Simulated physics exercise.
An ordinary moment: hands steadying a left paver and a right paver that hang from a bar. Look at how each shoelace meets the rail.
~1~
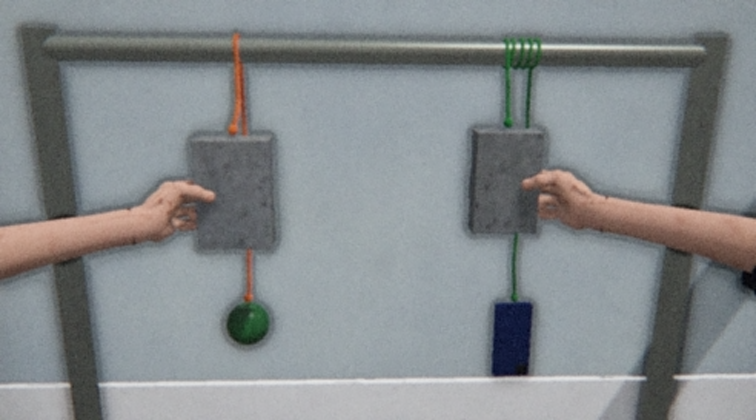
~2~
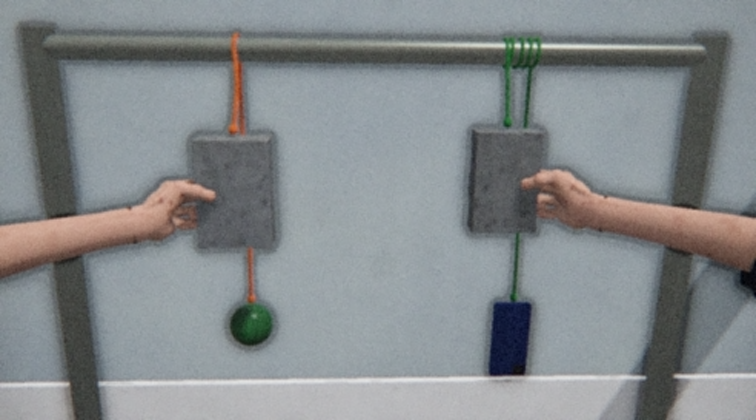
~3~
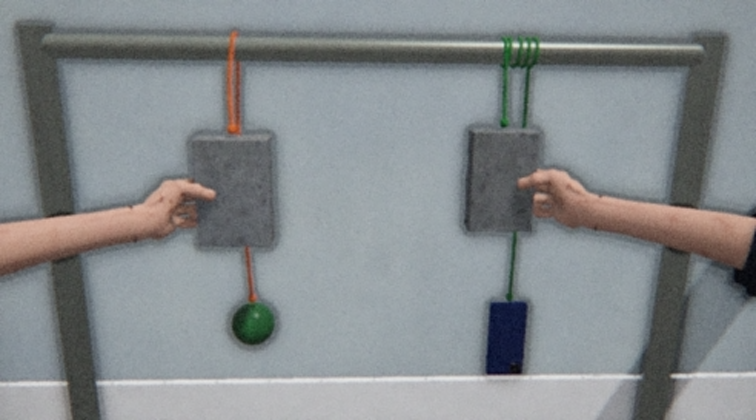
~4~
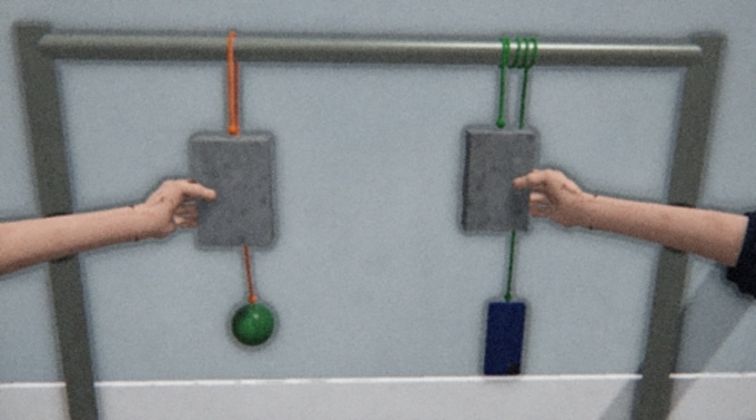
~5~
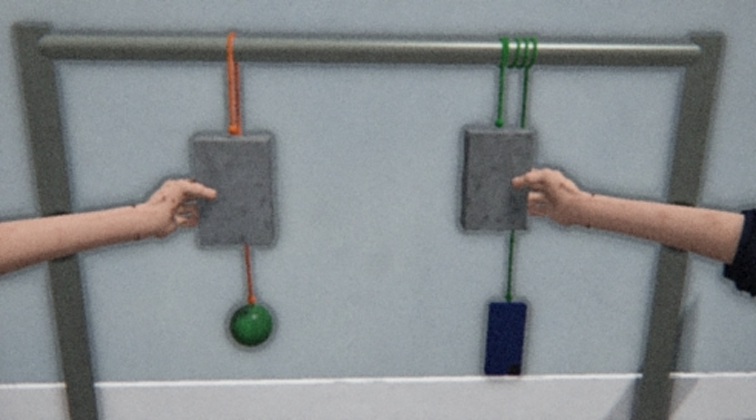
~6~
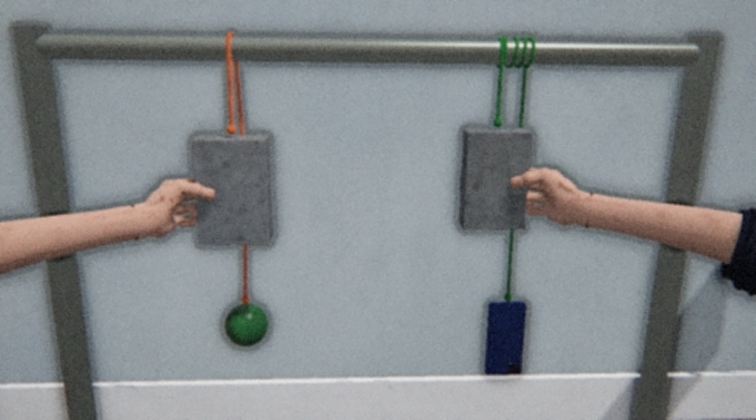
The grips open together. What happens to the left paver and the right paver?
Outcome: The left paver runs down to the floor. The right paver is held.
Then, 0.32 s past the final frame, left paver dropping near (239, 263); right paver still up near (501, 120).
Then, 0.70 s past the final frame, left paver on the floor; right paver still up near (500, 128).
Then, 1.12 s past the final frame, left paver on the floor; right paver still up near (503, 168).
When it is over, left paver on the floor; right paver still up near (492, 163). The left paver drops and the right paver keeps its height.
